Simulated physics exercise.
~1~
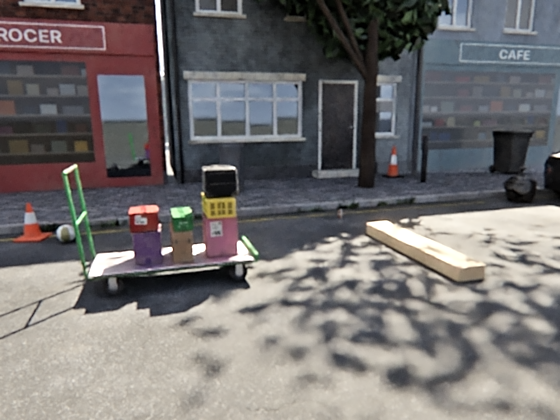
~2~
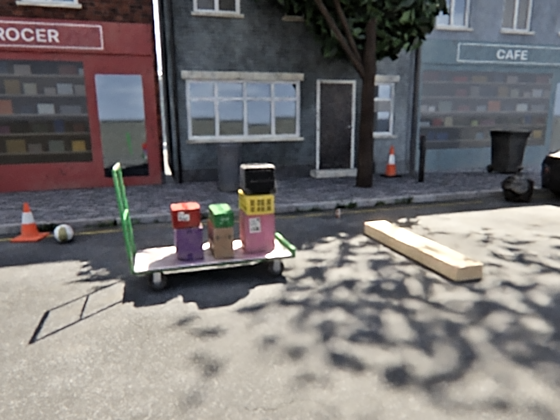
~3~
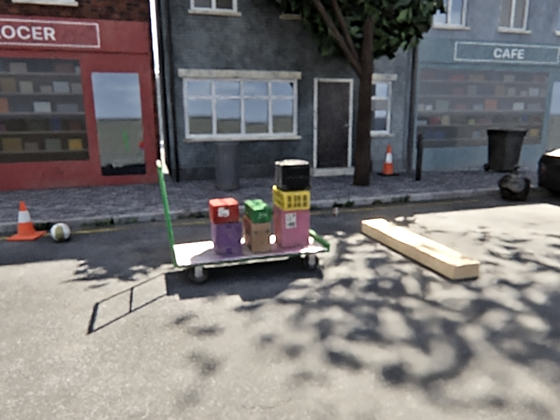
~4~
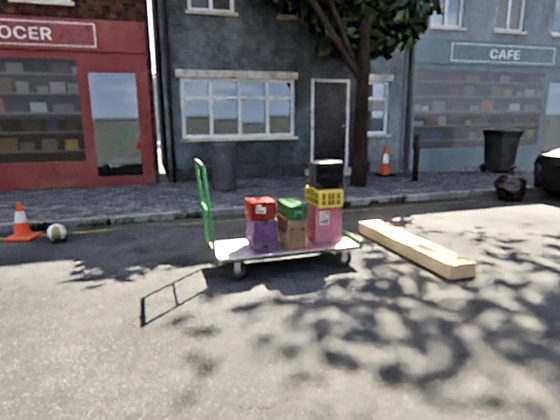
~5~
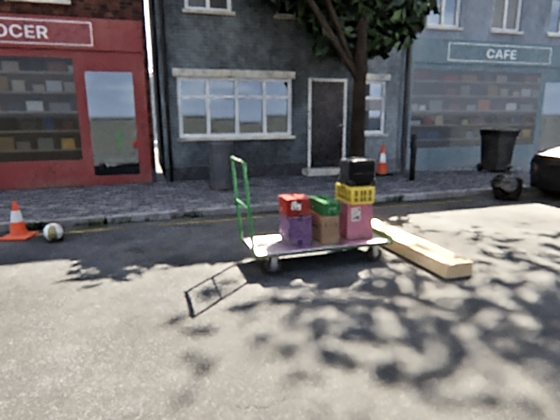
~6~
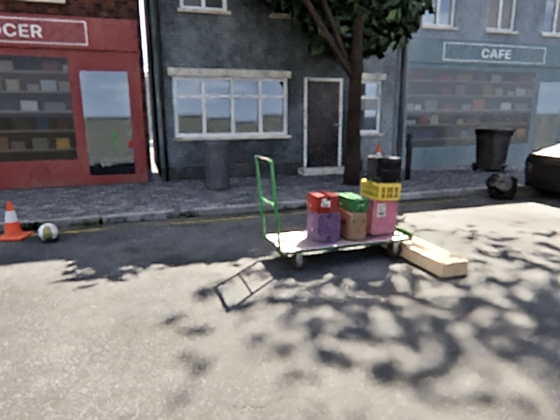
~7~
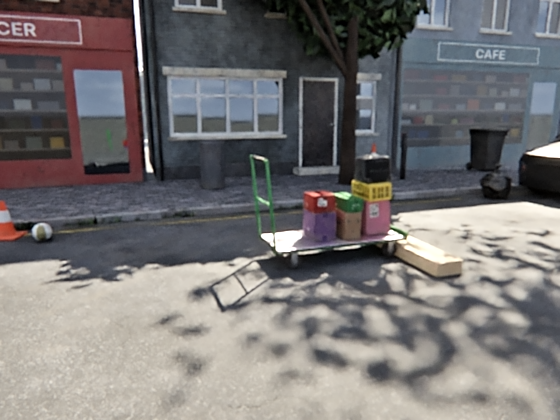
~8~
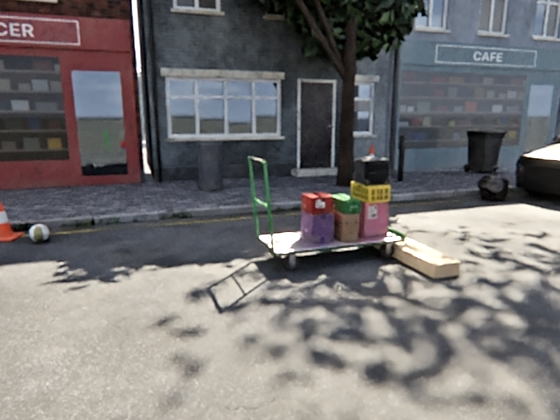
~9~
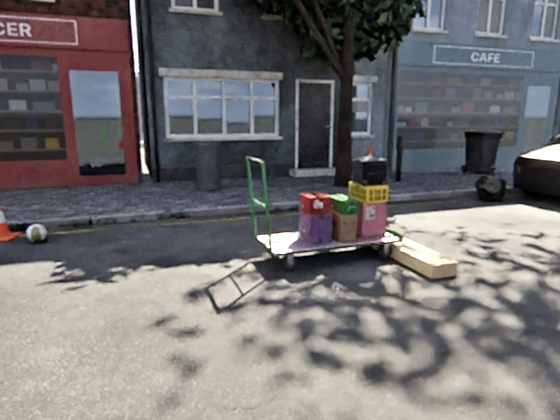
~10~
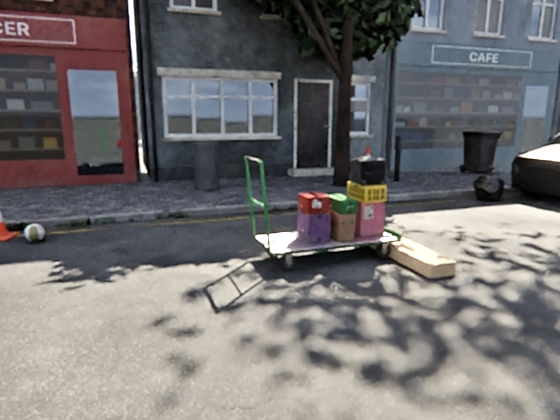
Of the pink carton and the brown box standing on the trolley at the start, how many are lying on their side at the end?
None of them. Both the pink carton and the brown box are still upright on the deck once the trolley has stopped.
